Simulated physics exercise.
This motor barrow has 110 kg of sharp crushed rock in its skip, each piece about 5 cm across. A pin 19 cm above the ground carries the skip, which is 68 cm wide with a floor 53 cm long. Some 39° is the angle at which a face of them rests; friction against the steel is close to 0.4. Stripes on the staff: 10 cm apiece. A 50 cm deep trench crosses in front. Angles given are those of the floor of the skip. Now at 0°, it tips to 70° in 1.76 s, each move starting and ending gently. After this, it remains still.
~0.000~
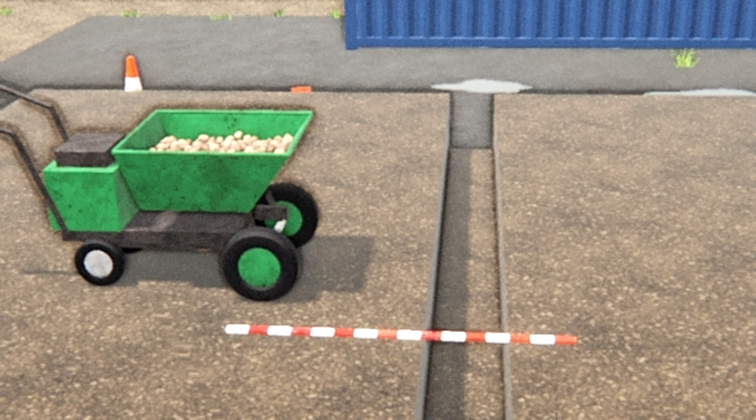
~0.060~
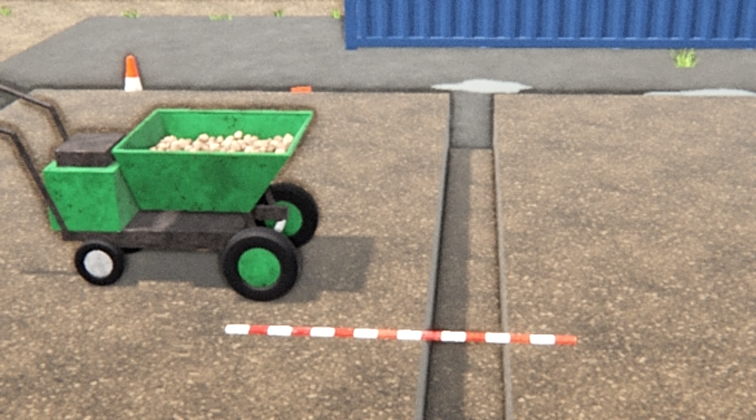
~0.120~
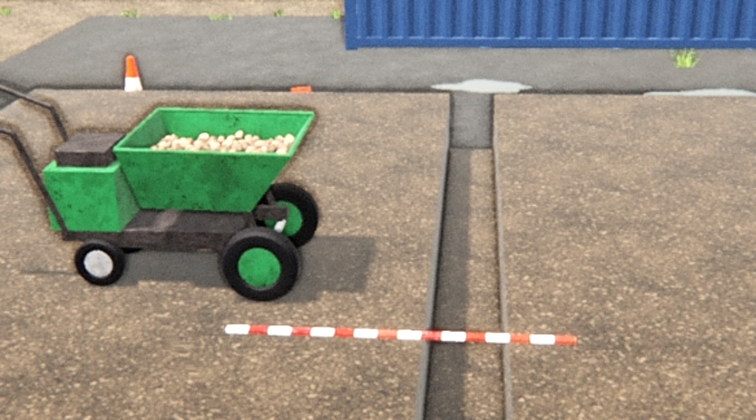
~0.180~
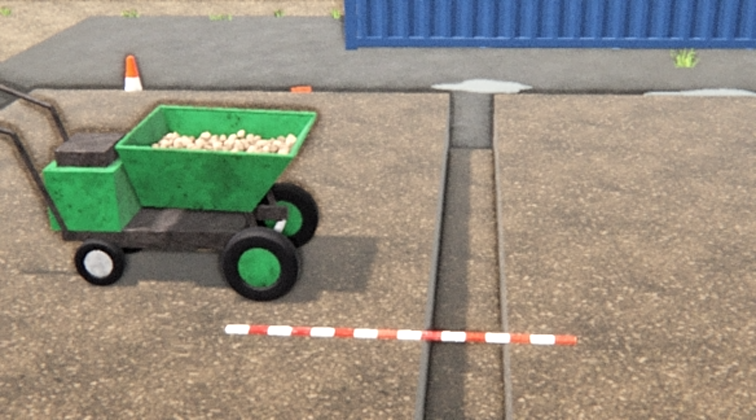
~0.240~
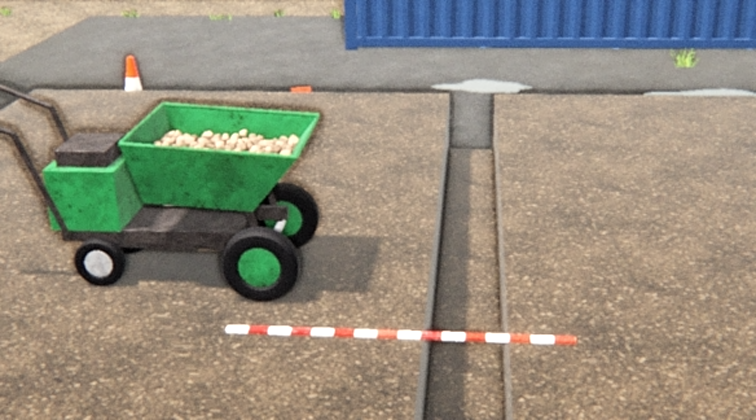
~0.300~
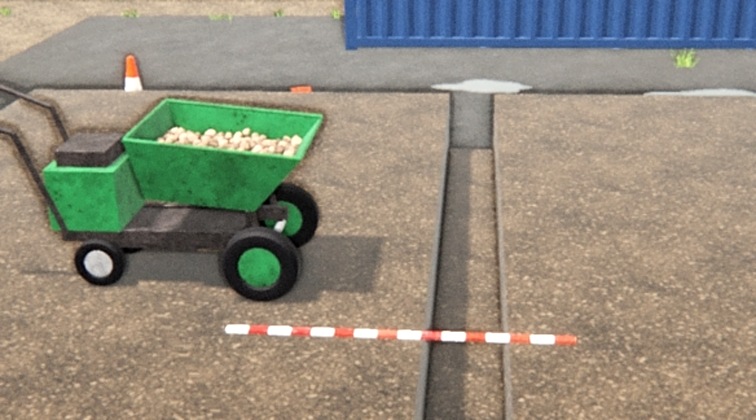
The footage shows a green motor barrow loaded with pale stones standing left of a narrow trench, near a red-and-white striped staff; its wheels stay still while the skip tilts slightly forward, its rear rising a little.
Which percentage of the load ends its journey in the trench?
Roughly 35 per cent.
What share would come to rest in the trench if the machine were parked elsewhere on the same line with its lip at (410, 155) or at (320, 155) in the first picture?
Roughly 30 per cent, then 70 per cent.
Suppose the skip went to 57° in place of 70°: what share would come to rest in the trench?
About 0%.
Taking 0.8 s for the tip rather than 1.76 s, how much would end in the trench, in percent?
Then roughly 50 percent.
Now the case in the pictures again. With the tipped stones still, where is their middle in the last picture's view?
Roughly at pixel (433, 332).
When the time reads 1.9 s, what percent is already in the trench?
Around 0 per cent of it, at that instant.
After 1.3 s the floor is at 59°; 100 % in the skip; the foremost stones are at (361, 215).
After 1.9 s the floor is at 70°; 90 % in the skip, 8 % short of the trench, 2 % in the trench; the foremost stones are at (449, 290).
After 2.2 s the floor is at 70°; 64 % in the skip, 19 % short of the trench, 17 % in the trench; the foremost stones are at (498, 365).
After 4.2 s the floor is at 70°; 31 % in the skip, 34 % short of the trench, 35 % in the trench; the foremost stones are at (498, 357).
